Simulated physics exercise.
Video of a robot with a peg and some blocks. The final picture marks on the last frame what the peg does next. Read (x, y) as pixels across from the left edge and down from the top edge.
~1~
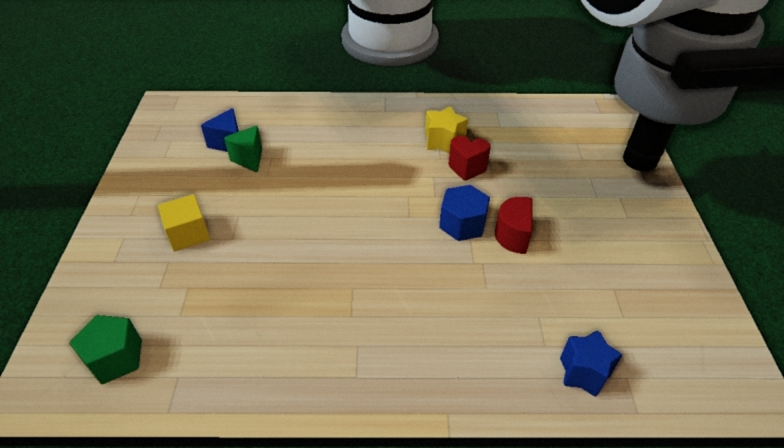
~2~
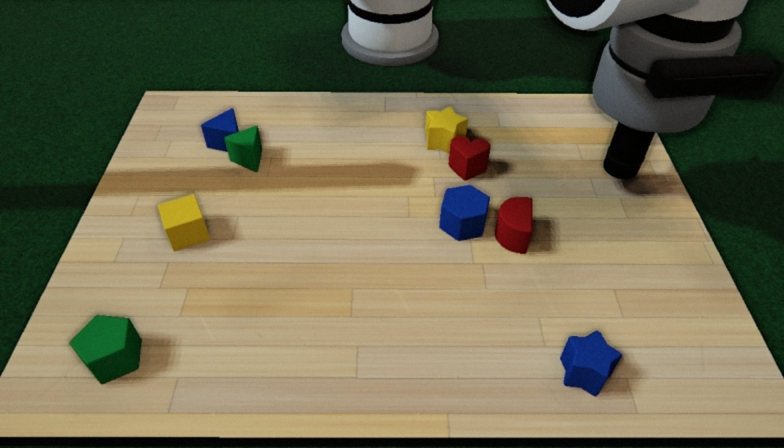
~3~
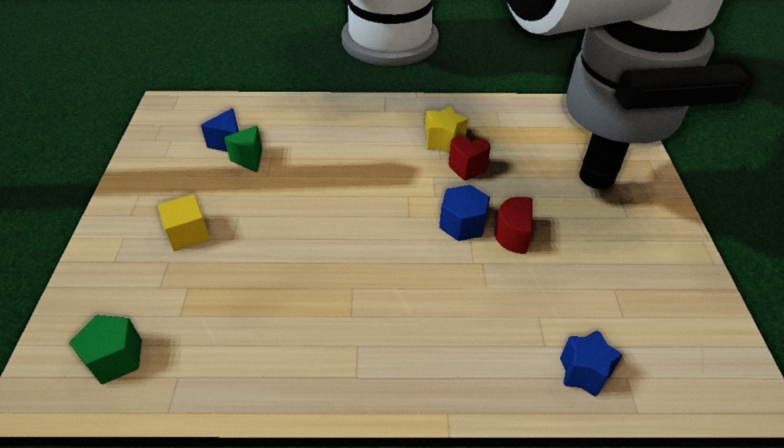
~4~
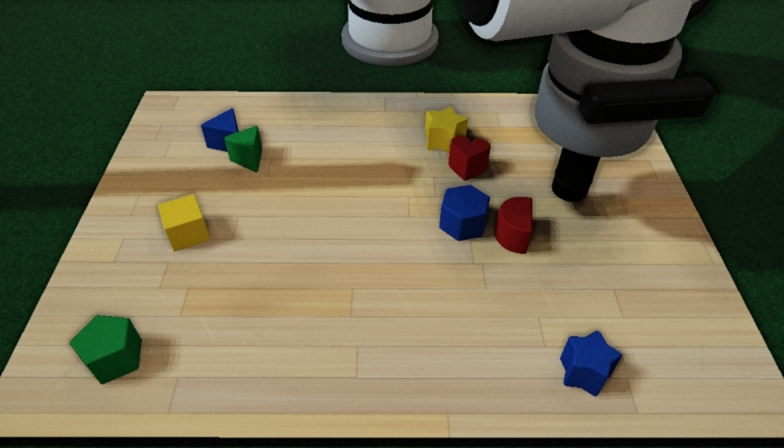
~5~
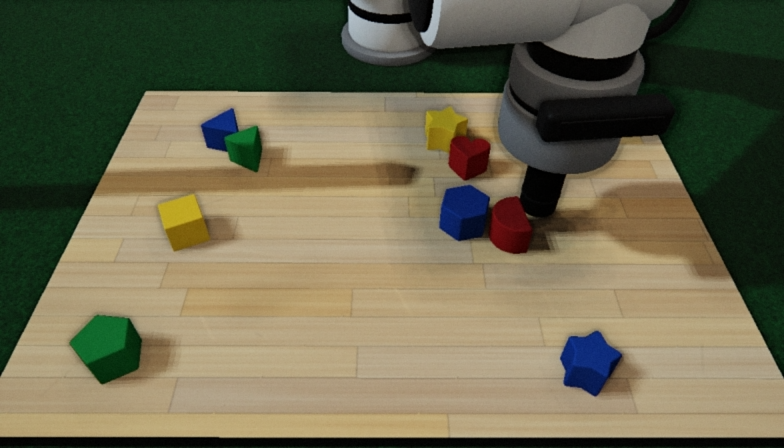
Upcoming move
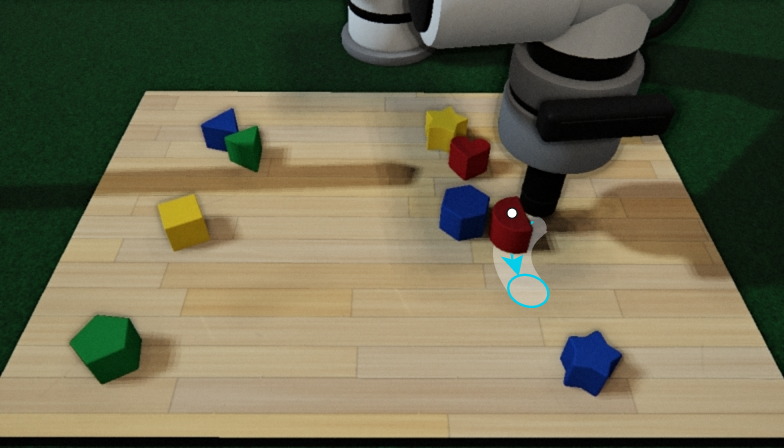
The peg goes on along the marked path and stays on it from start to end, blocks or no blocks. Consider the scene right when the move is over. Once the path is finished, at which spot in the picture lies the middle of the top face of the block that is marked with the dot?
The answer is (483, 234).
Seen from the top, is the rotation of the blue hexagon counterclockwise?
No, that is not how it ends up.
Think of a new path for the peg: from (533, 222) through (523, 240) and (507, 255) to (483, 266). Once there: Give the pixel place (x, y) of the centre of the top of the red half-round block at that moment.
At the end it should sit near (452, 239).
Path on the board, from (533, 222) by way of (516, 240) and (513, 264) to (528, 291); the dot is on the red half-round block.
On the path given first. Halfway along, peg at (516, 236); blue hexagon at (459, 202), turned 20° clockwise; red half-round block at (484, 233).
At the end, peg at (533, 275); blue hexagon at (459, 202), turned 20° clockwise; red half-round block at (483, 234); blue star-shaped block in place.
